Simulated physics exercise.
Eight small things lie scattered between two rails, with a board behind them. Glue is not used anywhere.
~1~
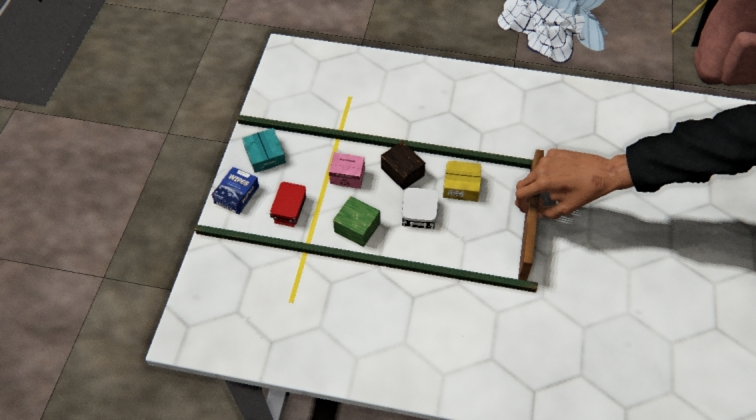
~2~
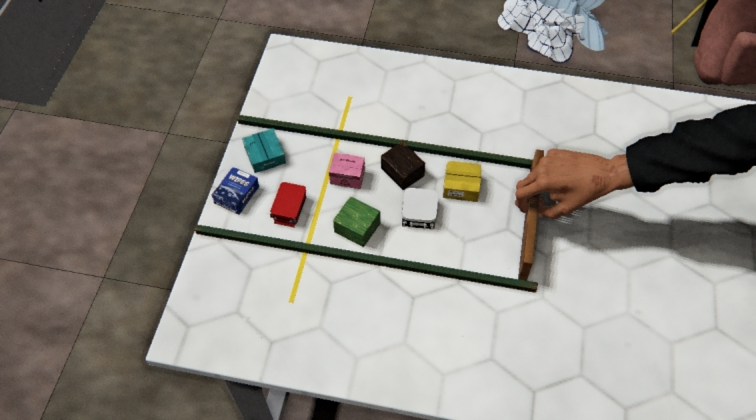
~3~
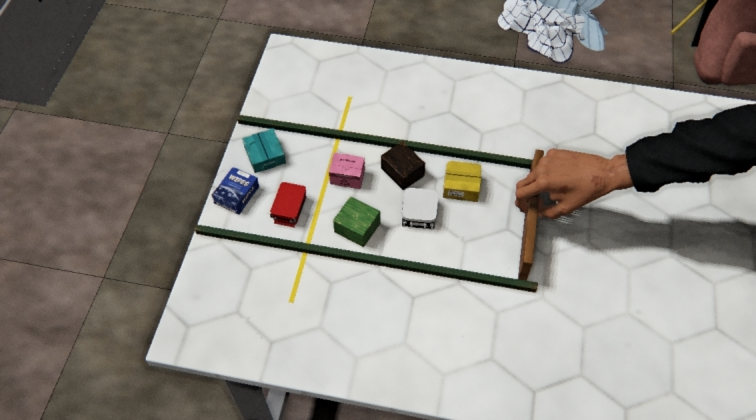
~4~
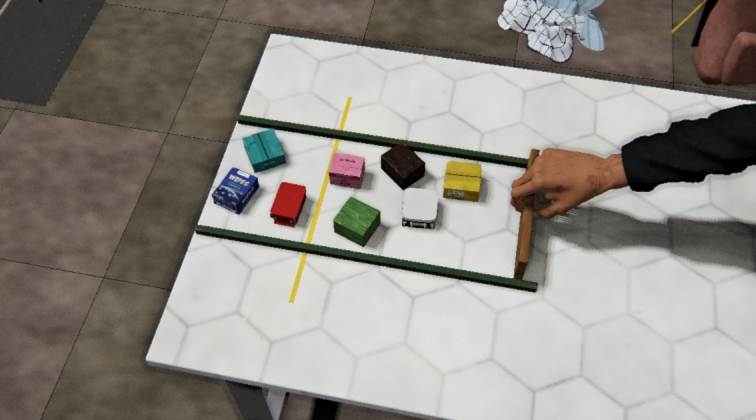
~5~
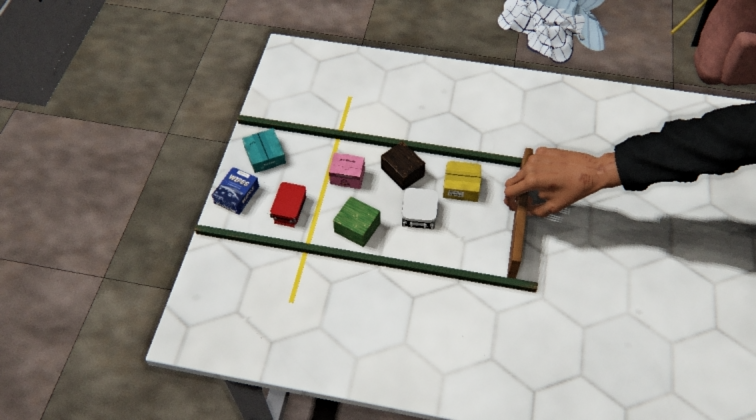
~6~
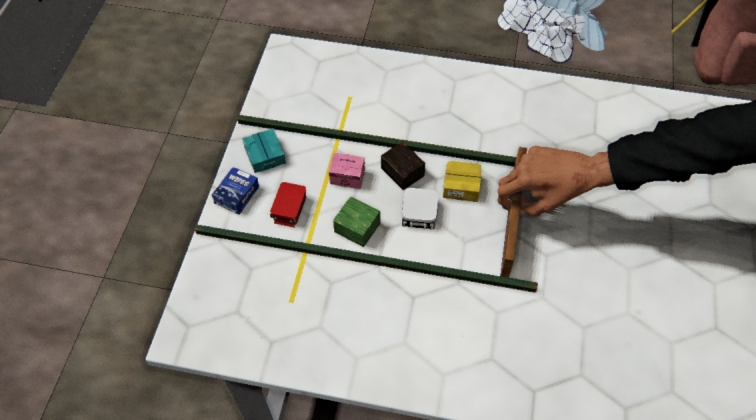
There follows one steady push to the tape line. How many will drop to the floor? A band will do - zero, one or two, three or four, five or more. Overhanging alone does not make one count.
Answer - zero.
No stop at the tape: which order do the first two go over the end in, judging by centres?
First comes the turquoise box, followed by the blue box.
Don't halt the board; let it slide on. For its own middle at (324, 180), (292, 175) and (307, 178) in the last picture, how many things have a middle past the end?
The counts would come out as 0, 1 and 0.
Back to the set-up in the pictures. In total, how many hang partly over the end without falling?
The number overhanging is 0.
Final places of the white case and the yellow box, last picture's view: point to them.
Near (307, 185) and (314, 157).
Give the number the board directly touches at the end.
It adds up to 3.
Soon after, none off yet; blue box at rest near (236, 190); turquoise box at rest near (264, 151); red case at rest near (289, 205).
At rest, the number that fall off is zero.
